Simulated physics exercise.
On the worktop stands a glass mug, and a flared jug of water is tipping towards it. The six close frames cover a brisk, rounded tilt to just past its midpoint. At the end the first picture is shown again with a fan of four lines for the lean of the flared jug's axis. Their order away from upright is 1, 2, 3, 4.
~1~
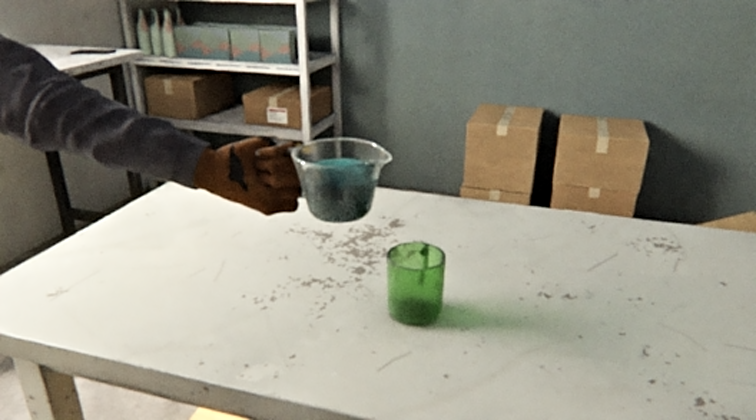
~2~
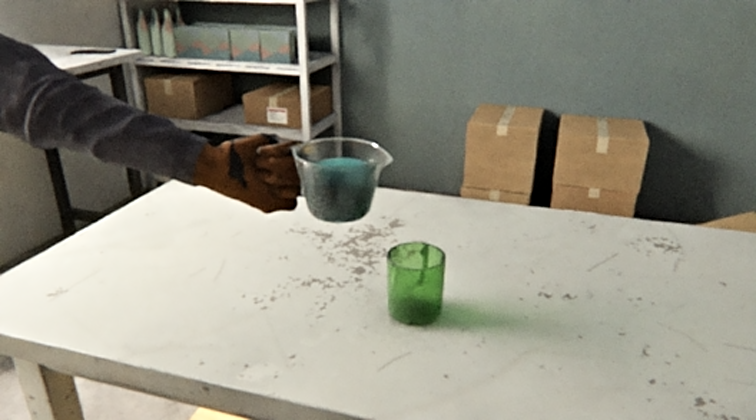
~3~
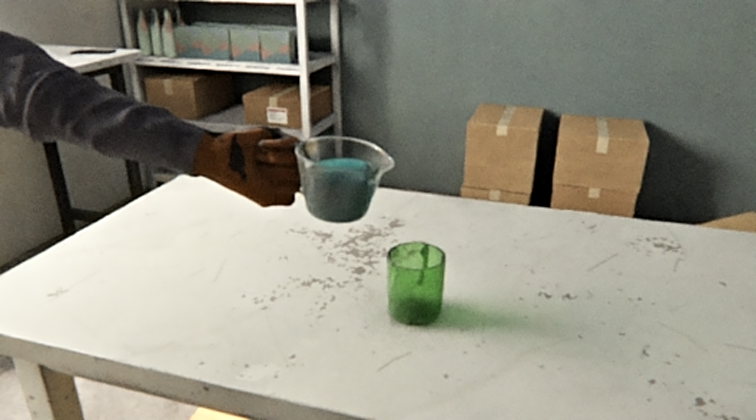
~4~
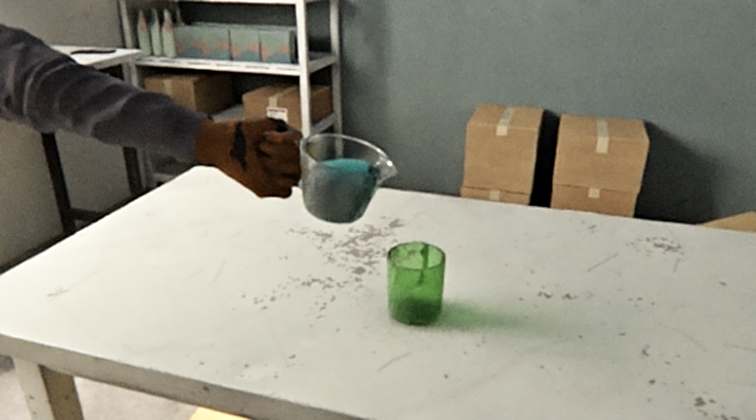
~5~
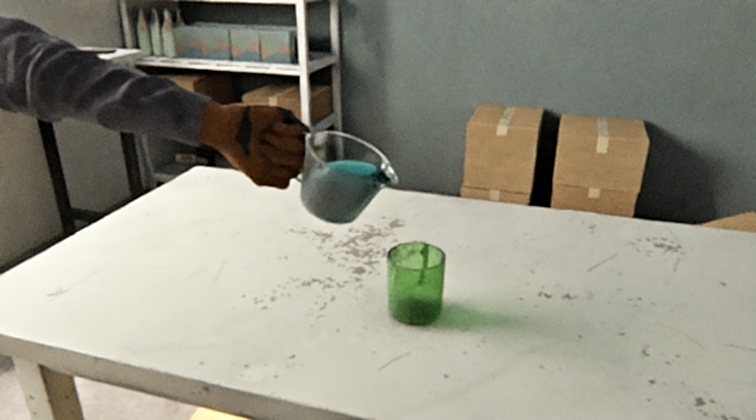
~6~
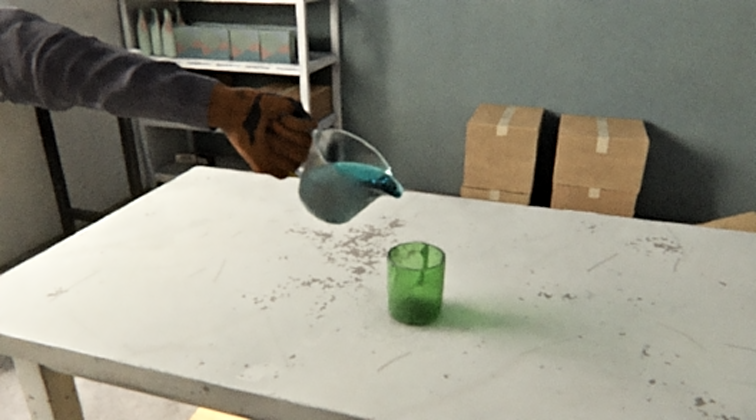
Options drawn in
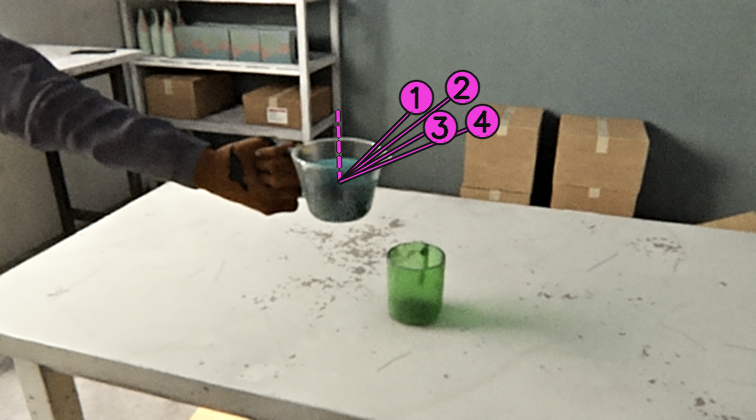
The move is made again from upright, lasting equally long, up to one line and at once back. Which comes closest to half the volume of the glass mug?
Best: 2.
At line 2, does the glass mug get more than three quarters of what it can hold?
No, it does not.
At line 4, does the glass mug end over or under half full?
Over half.
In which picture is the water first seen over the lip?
In picture 6.
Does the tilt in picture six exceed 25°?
Yes, it does.
On the marked copy, 1 at (408, 113); 2 at (449, 98); 3 at (423, 133); 4 at (467, 129).
For line 1, the glass mug ends with about 33 % of what it can hold.
For line 2, the glass mug ends with about 49 % of what it can hold.
For line 3, the glass mug ends with about 64 % of what it can hold.
For line 4, the glass mug ends with about 79 % of what it can hold.
